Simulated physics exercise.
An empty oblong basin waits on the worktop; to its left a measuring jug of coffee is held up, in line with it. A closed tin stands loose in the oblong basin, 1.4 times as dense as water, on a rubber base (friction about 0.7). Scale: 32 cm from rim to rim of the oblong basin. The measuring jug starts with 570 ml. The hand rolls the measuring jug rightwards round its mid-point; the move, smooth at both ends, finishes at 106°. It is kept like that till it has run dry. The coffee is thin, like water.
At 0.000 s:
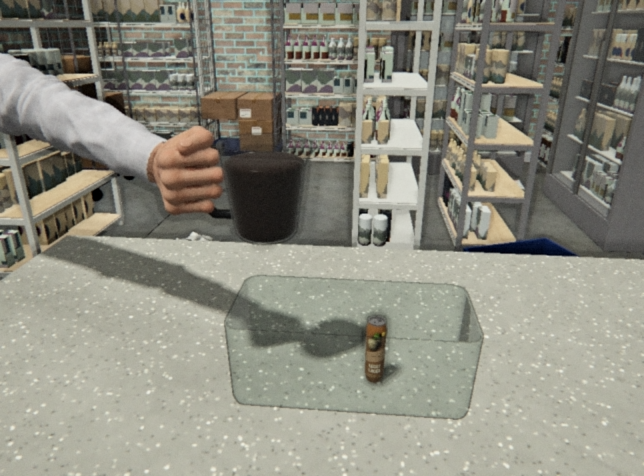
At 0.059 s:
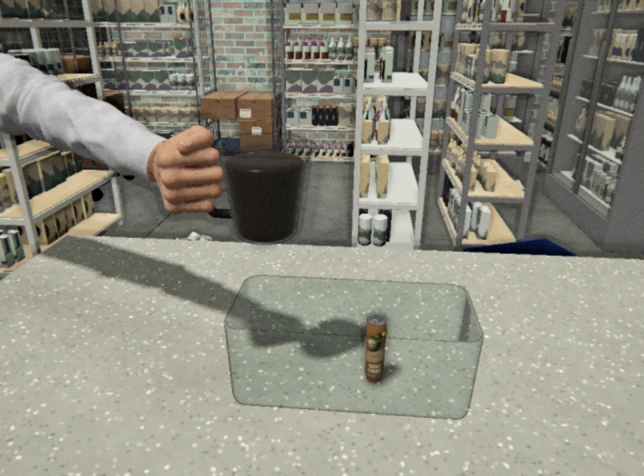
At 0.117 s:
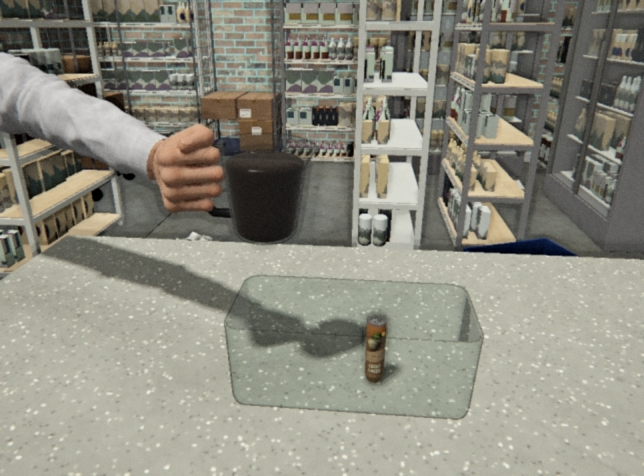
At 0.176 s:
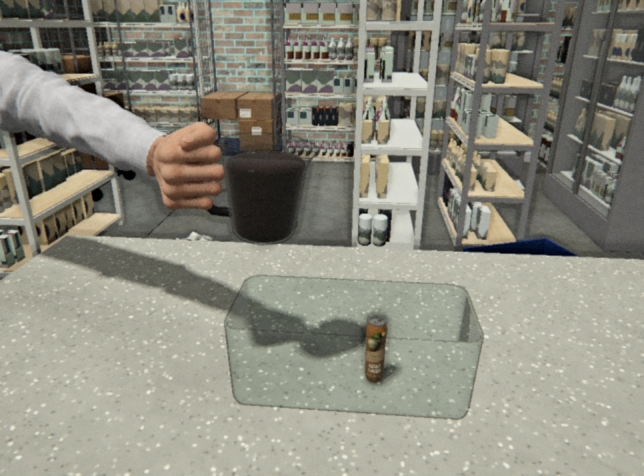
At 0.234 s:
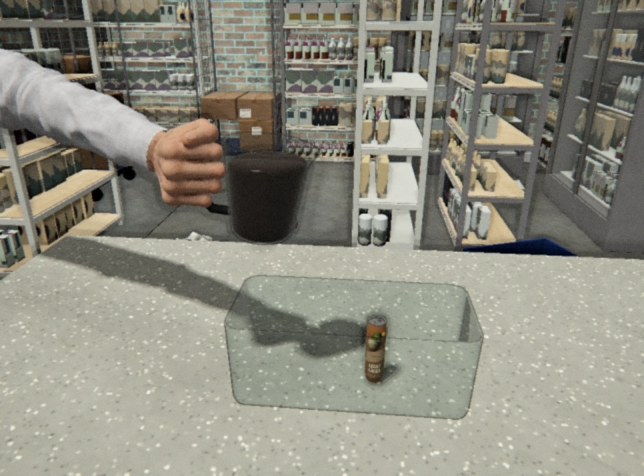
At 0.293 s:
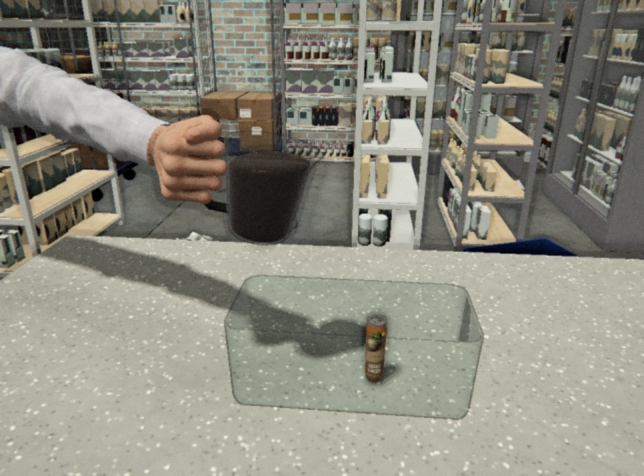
A hand holding a measuring jug of dark coffee tilts it slightly to the right, slowly at first, above and to the left of a clear oblong basin on a speckled worktop, where a small tin stands still.
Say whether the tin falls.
The tin topples.
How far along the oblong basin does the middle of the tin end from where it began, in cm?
About 7.0 cm.
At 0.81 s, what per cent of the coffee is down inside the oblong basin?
Near 3 in a hundred.
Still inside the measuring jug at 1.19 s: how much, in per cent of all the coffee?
About 26 per cent.
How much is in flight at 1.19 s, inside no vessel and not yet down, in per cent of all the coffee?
Near 20 in a hundred.
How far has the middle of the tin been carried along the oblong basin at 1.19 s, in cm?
Some 0 cm.
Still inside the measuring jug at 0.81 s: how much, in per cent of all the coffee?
About 84 per cent.
Then, 0.81 s in, the tilt is 59° and 83 per cent is still to pour; the tin stands where it began.
Then, 1.19 s in, the tilt is 94° and 26 per cent is still to pour; the tin stands where it began.
Then, 1.59 s in, the tilt is 106° and 0 per cent is still to pour; the tin lies on its side.
Then, 2.02 s in, the tilt is 106° and 0 per cent is still to pour; the tin lies on its side.
Finally, the tin lies on its side.
